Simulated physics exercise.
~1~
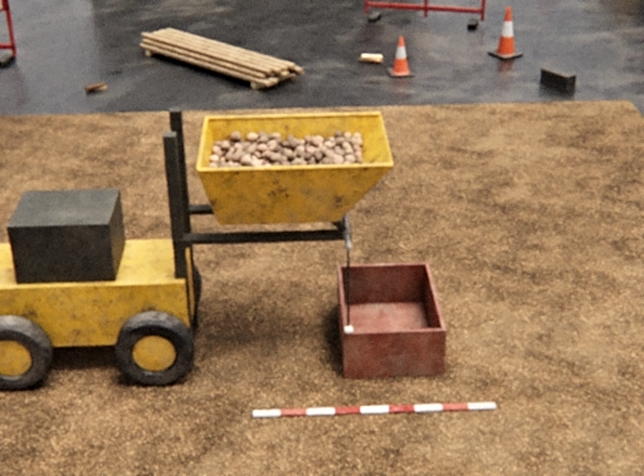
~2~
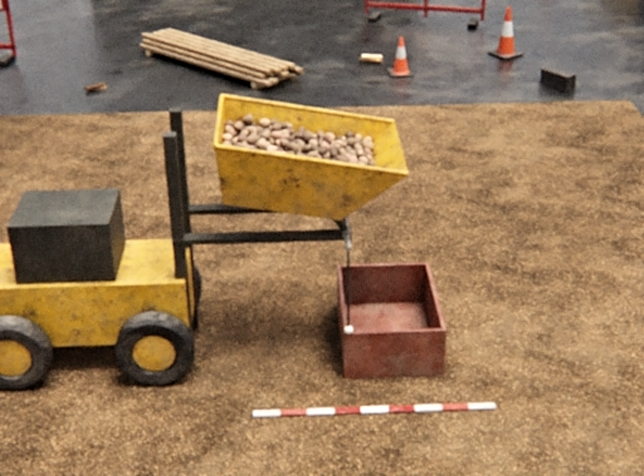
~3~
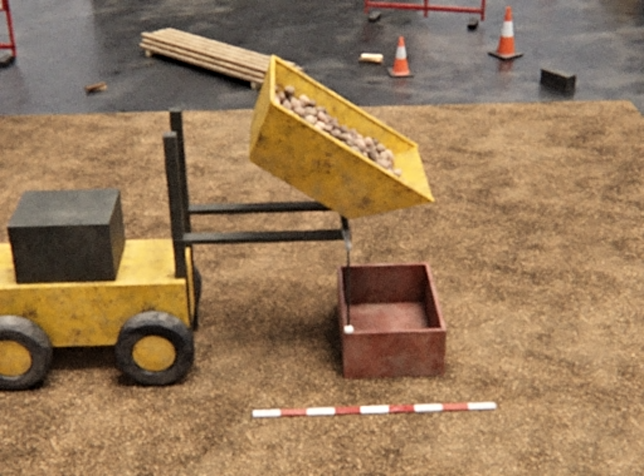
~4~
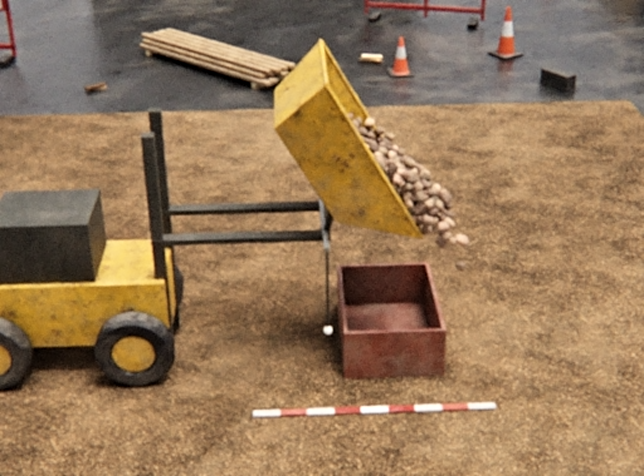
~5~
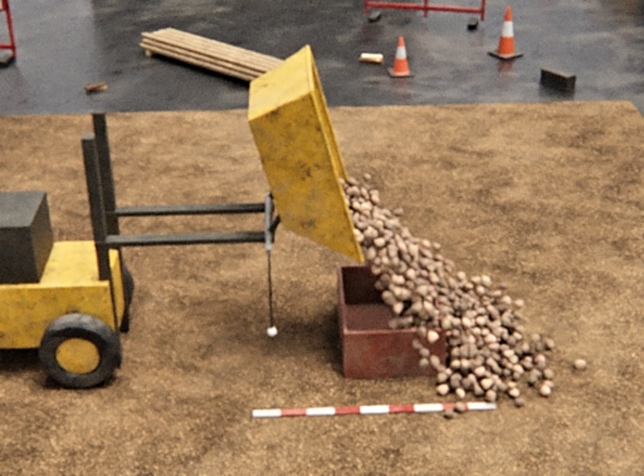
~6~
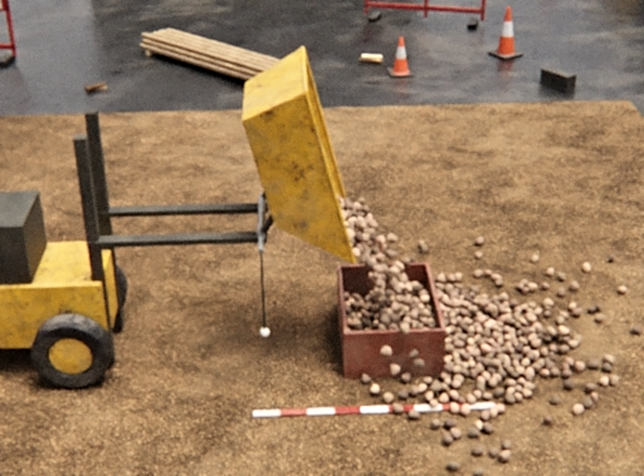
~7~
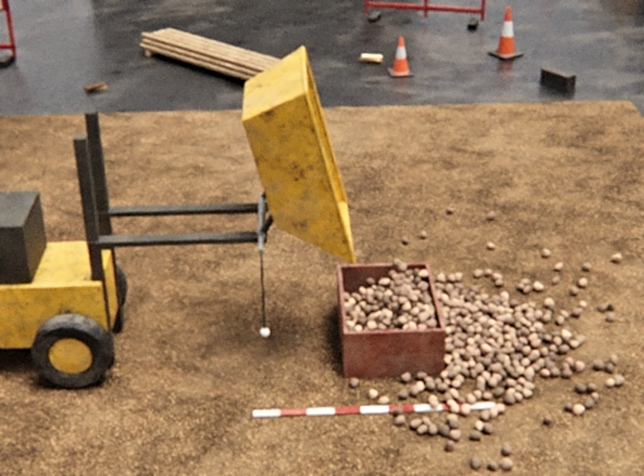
Yellow fork truck tipping a skip of stones while backing left, filling a red bin and spilling many onto the ground beyond.
